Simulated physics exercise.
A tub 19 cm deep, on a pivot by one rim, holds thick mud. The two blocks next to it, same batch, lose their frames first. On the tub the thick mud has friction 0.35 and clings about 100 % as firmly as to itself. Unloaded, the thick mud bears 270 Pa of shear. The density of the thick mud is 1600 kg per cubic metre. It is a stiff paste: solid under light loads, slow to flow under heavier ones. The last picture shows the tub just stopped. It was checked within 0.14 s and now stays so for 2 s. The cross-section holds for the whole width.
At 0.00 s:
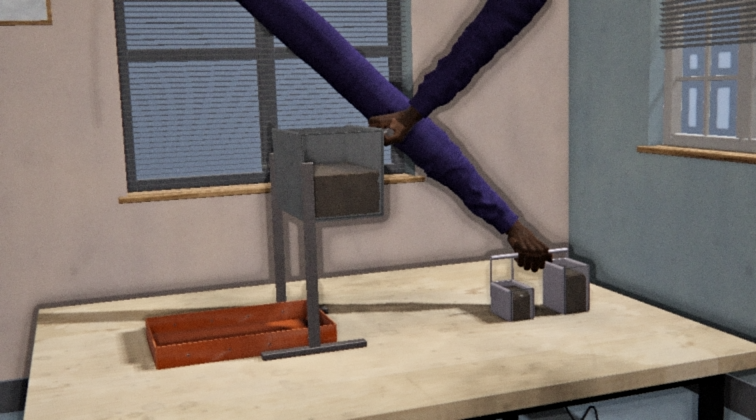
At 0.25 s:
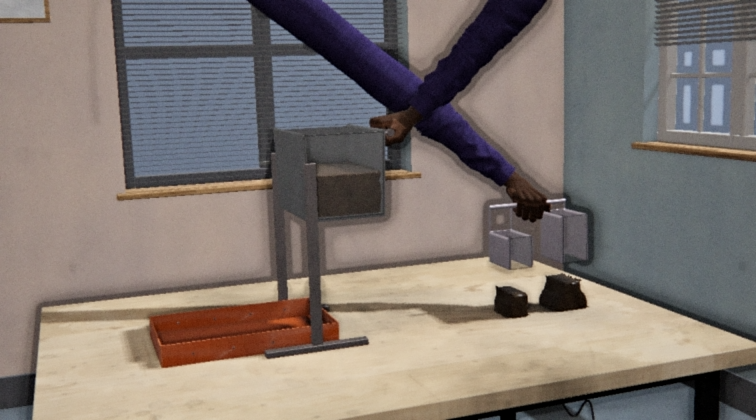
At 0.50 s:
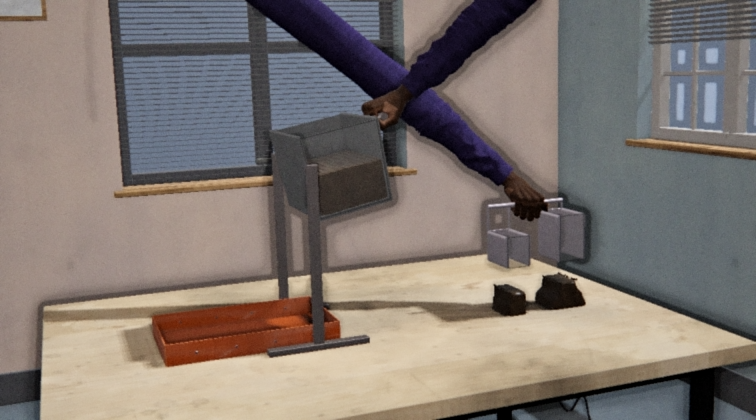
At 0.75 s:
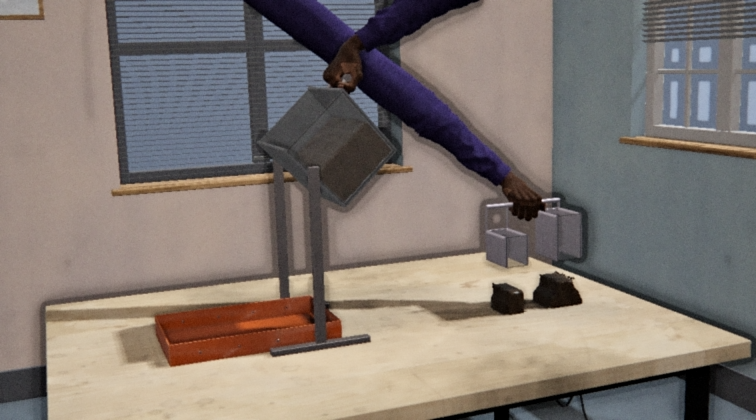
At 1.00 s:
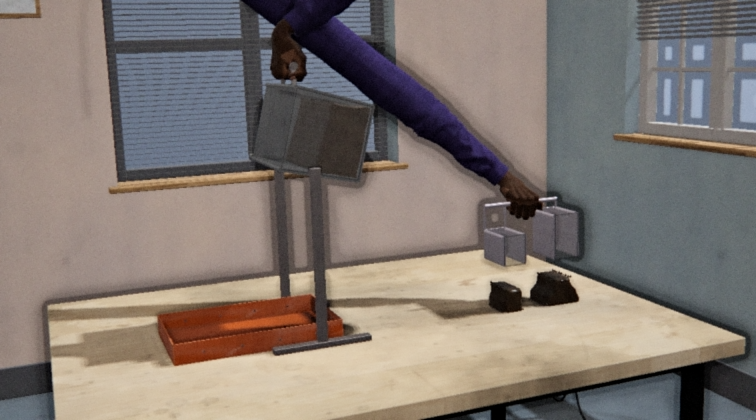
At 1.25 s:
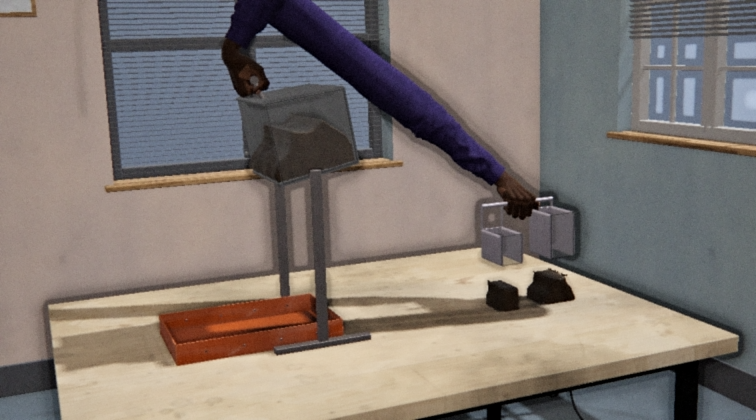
On a wooden table by a window, one purple-sleeved arm lifted the metal molds off two dark mud blocks, which sagged slightly, while the other tilted a tub of mud leftward above a red tray.
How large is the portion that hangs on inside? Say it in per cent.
Close to 48 per cent.
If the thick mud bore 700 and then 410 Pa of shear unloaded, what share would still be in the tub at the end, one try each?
In turn about 100 %, 60 %.
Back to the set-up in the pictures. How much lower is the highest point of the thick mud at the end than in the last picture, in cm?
Some 7 cm.
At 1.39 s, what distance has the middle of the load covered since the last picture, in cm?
About 5 cm.
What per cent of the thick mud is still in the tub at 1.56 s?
Some 50 per cent.
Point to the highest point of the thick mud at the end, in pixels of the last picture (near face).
At about (332, 149).
By 1.39 s, the tub is at 100 degrees and holds 76 %.
By 1.56 s, the tub is at 100 degrees and holds 52 %.
By 1.73 s, the tub is at 100 degrees and holds 48 %.
By 1.90 s, the tub is at 100 degrees and holds 48 %.
By 3.25 s, at the end, the tub is at 100 degrees and holds 48 %.
